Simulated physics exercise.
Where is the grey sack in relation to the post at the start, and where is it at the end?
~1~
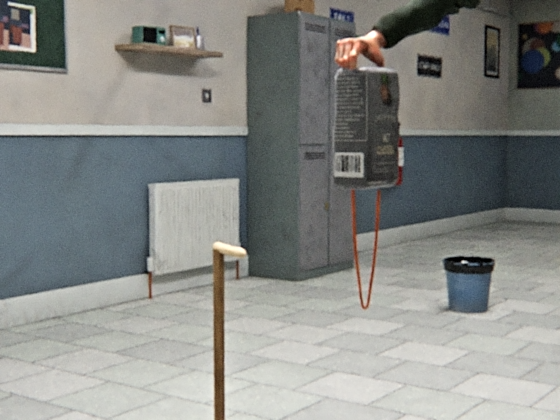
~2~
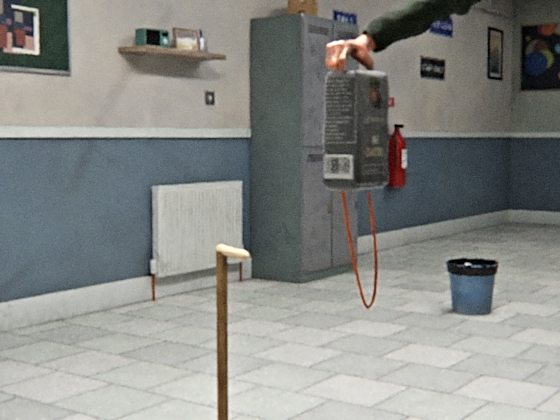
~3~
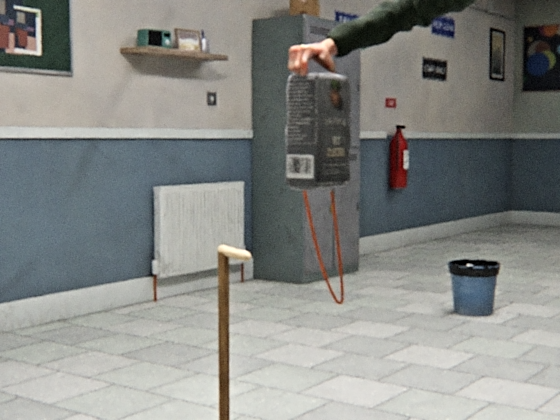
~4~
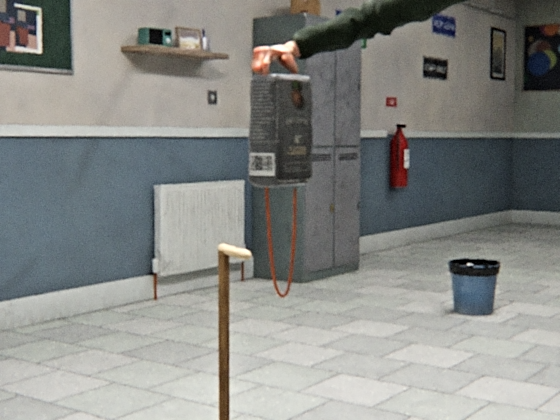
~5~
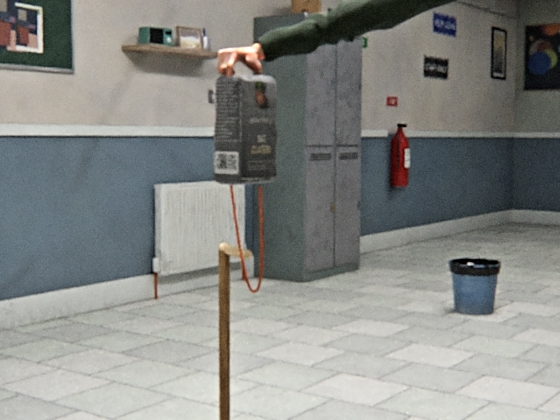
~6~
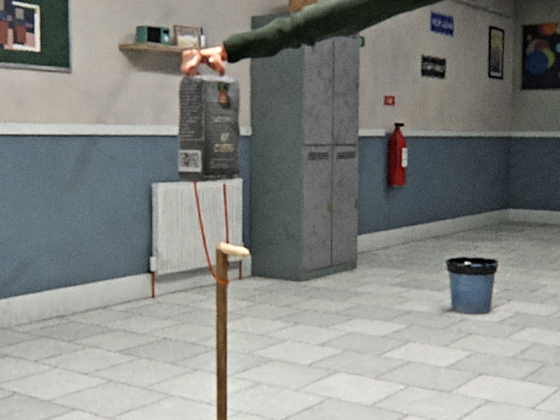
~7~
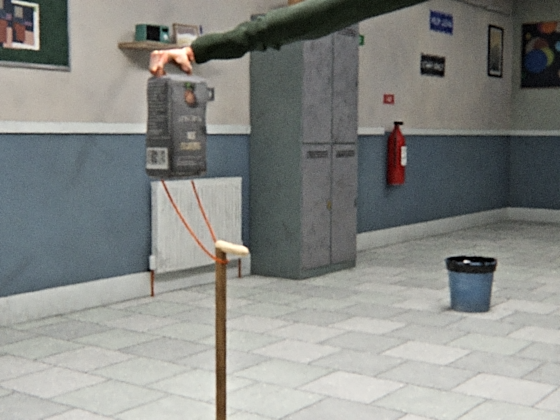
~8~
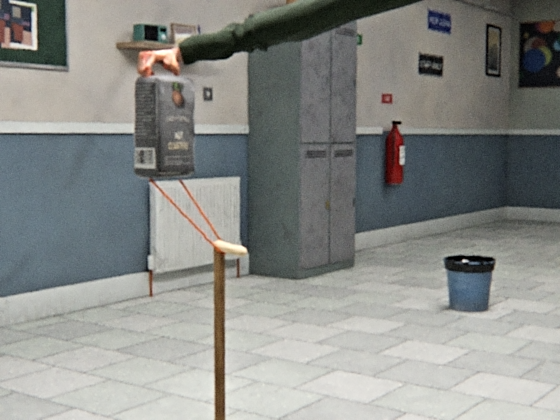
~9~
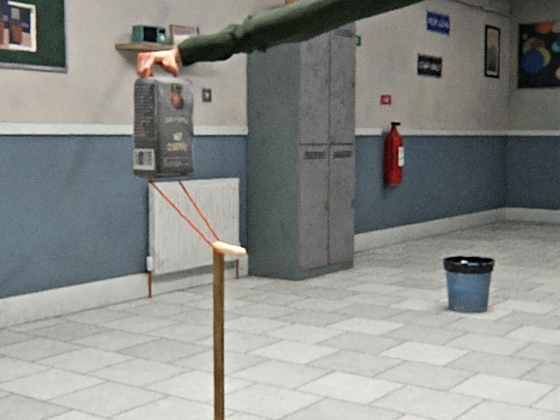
At the start the grey sack hangs well to the right of the post, by the right side of the lockers. At the end it is held at about the same height to the left of the post, above the radiator.
Grey sack with trailing red loop moving left in a hand past a hooked post, its loop catching and pulling tight.
